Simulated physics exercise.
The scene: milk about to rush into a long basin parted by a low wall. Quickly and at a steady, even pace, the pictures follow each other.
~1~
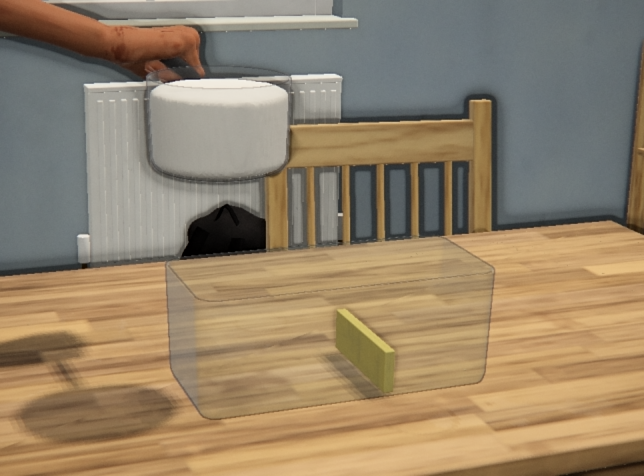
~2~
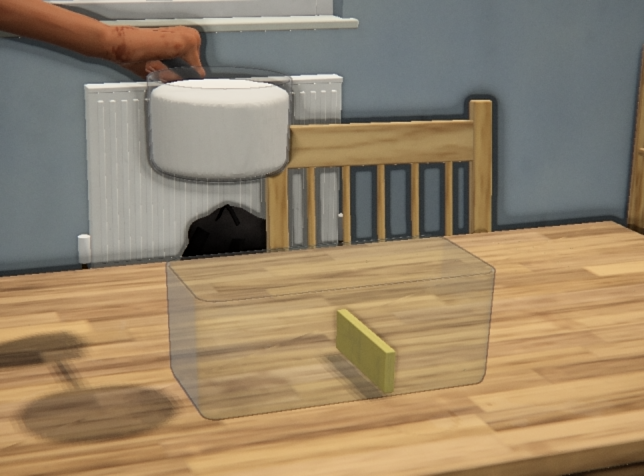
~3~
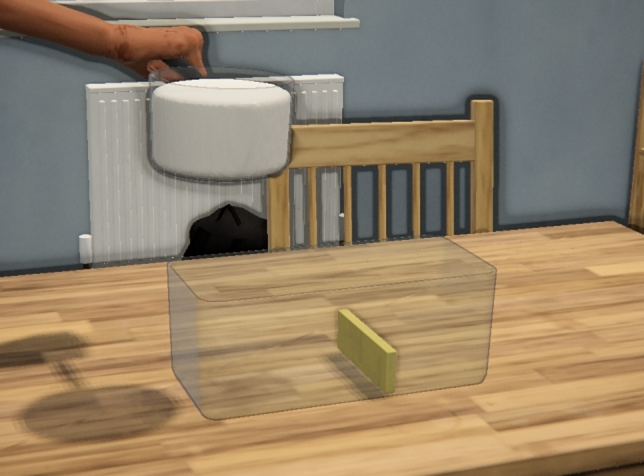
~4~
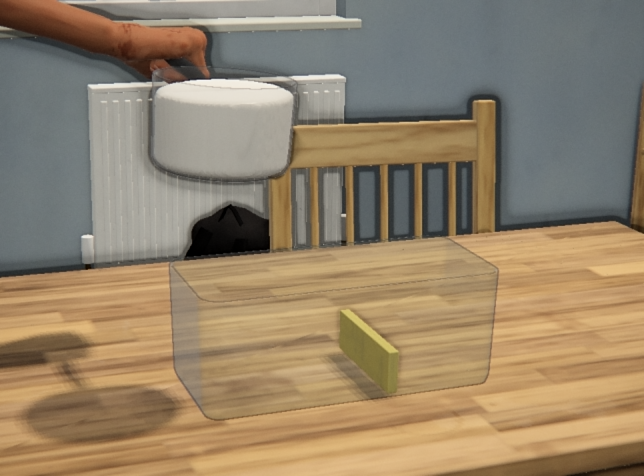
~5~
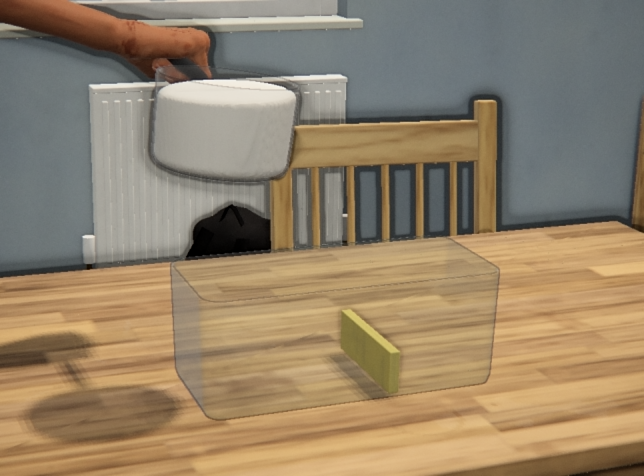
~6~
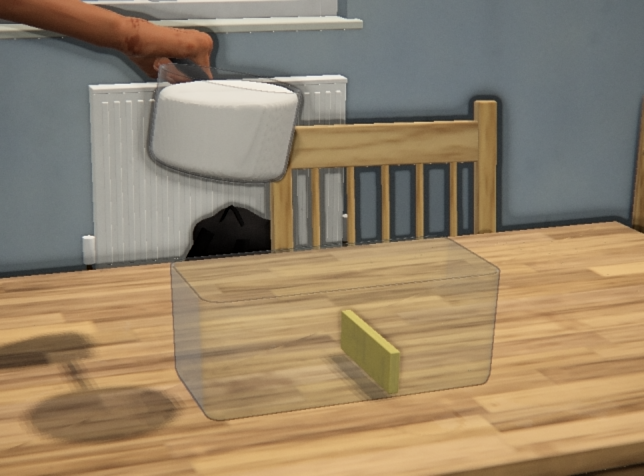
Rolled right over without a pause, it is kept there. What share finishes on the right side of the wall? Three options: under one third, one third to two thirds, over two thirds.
Answer: One third to two thirds.
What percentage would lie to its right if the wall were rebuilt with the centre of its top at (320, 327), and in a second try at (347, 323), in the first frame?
First try around 80 percent; second try around 60 percent.
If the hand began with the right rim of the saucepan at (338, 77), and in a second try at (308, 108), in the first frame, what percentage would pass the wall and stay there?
It comes to about 75 %, followed by about 60 %.
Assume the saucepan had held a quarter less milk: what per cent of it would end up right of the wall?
30 %.
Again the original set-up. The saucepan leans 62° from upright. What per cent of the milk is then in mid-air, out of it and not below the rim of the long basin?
Estimated at 25 per cent or so.
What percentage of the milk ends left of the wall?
Close to 55 percent.
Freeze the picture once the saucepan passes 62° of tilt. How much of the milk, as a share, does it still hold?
65 per cent, roughly.
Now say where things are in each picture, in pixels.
Tilt 0°; pouring edge (286, 76); surface from (151, 93) to (282, 88); the long basin's rim runs from (180, 282) to (468, 254); the wall's top is at (364, 331), in the first frame.
Tilt 0°; pouring edge (287, 77); surface from (151, 94) to (283, 88), in the second frame.
Tilt 2°; pouring edge (289, 79); surface from (154, 93) to (285, 89), in the third frame.
Tilt 4°; pouring edge (292, 81); surface from (156, 94) to (287, 89), in the fourth frame.
Tilt 6°; pouring edge (295, 85); surface from (159, 94) to (290, 90), in the fifth frame.
Tilt 10°; pouring edge (296, 90); surface from (161, 95) to (292, 90), in the sixth frame.
A moment on, the saucepan is tipped part way and 66 per cent is still to pour, 6 is left of the wall and 5 right of it.
Next, the saucepan is tipped on its side and 13 per cent is still to pour, 31 is left of the wall and 45 right of it.
Then the saucepan is tipped right over and 0 per cent is still to pour, 53 is left of the wall and 45 right of it.
Later the saucepan is tipped right over and 0 per cent is still to pour, 54 is left of the wall and 45 right of it.
At rest 54 per cent lies left of the wall, 45 right of it and 1 outside.
